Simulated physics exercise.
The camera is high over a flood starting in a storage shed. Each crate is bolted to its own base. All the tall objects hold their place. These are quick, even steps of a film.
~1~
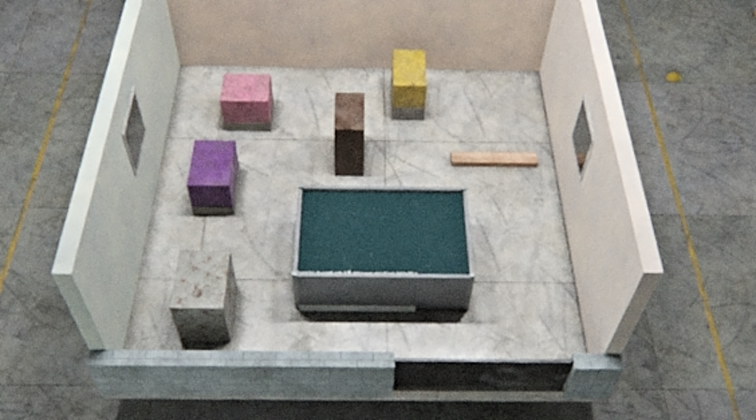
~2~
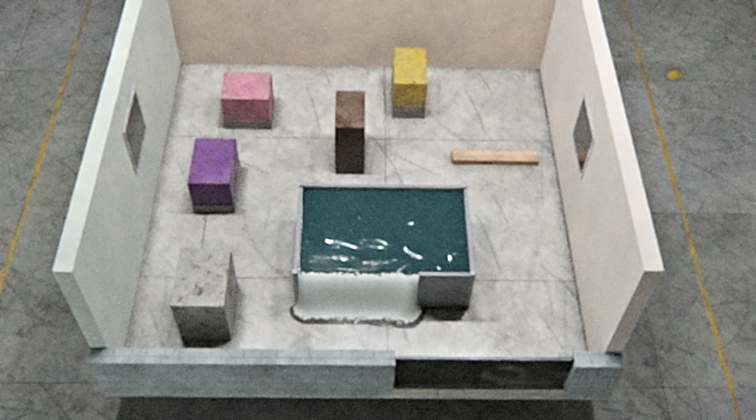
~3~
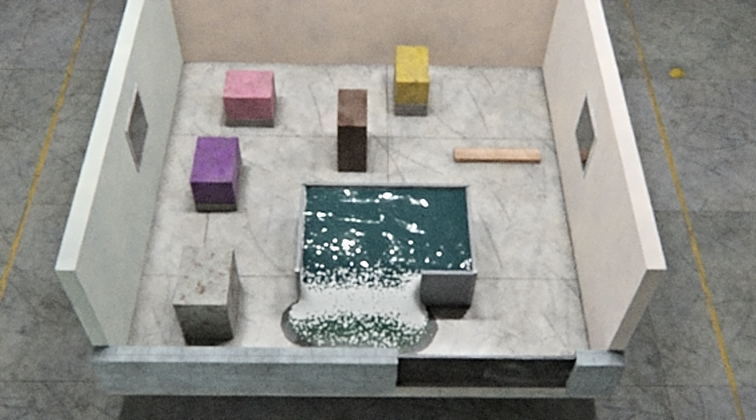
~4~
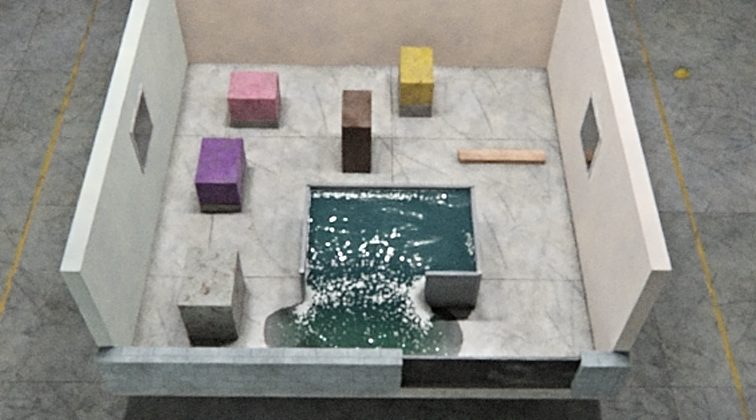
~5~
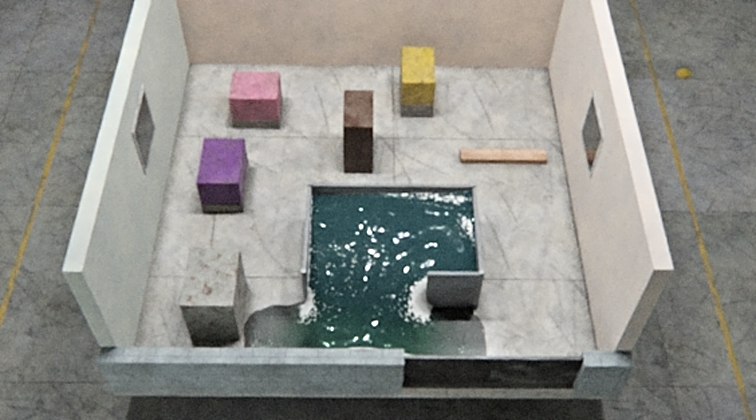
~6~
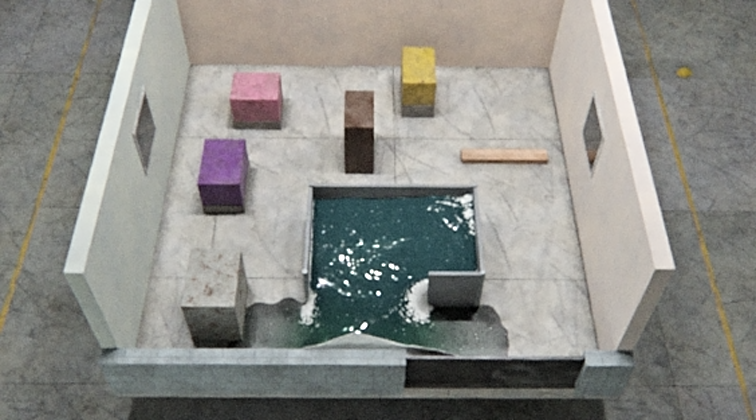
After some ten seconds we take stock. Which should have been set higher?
In the end: The yellow crate keeps dry; the purple crate is soaked; the pink crate keeps dry.
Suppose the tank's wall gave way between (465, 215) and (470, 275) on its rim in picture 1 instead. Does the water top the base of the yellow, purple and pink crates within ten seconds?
Then: The yellow one is spared; the purple one is safe; the pink one is safe.
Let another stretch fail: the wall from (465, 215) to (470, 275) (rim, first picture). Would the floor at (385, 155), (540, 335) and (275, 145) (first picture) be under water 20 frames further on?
As listed: Under water, wet, free of water.
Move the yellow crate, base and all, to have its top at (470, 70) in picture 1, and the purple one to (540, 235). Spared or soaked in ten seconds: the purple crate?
The purple one ends up wet.
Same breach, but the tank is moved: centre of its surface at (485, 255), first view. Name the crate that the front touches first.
That is the purple-painted one.
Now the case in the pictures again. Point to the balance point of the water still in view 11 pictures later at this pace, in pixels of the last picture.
Roughly at (364, 307).
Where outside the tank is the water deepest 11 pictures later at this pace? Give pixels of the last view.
Around (132, 372).
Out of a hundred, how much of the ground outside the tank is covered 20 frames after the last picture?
I make it 65 per cent.
A moment on, water covers 20 % of the floor; the yellow crate not reached, the purple crate not reached, the pink crate not reached.
Next, water covers 35 % of the floor; the yellow crate not reached, the purple crate water round its plinth, the pink crate not reached.
Then, water covers 65 % of the floor; the yellow crate not reached, the purple crate water round its plinth, the pink crate water round its plinth.
Later, water covers 100 % of the floor; the yellow crate water round its plinth, the purple crate water round its plinth, the pink crate water round its plinth.
In the end, water covers 100 % of the floor; the yellow crate stayed above the water, the purple crate was topped, the pink crate stayed above the water.
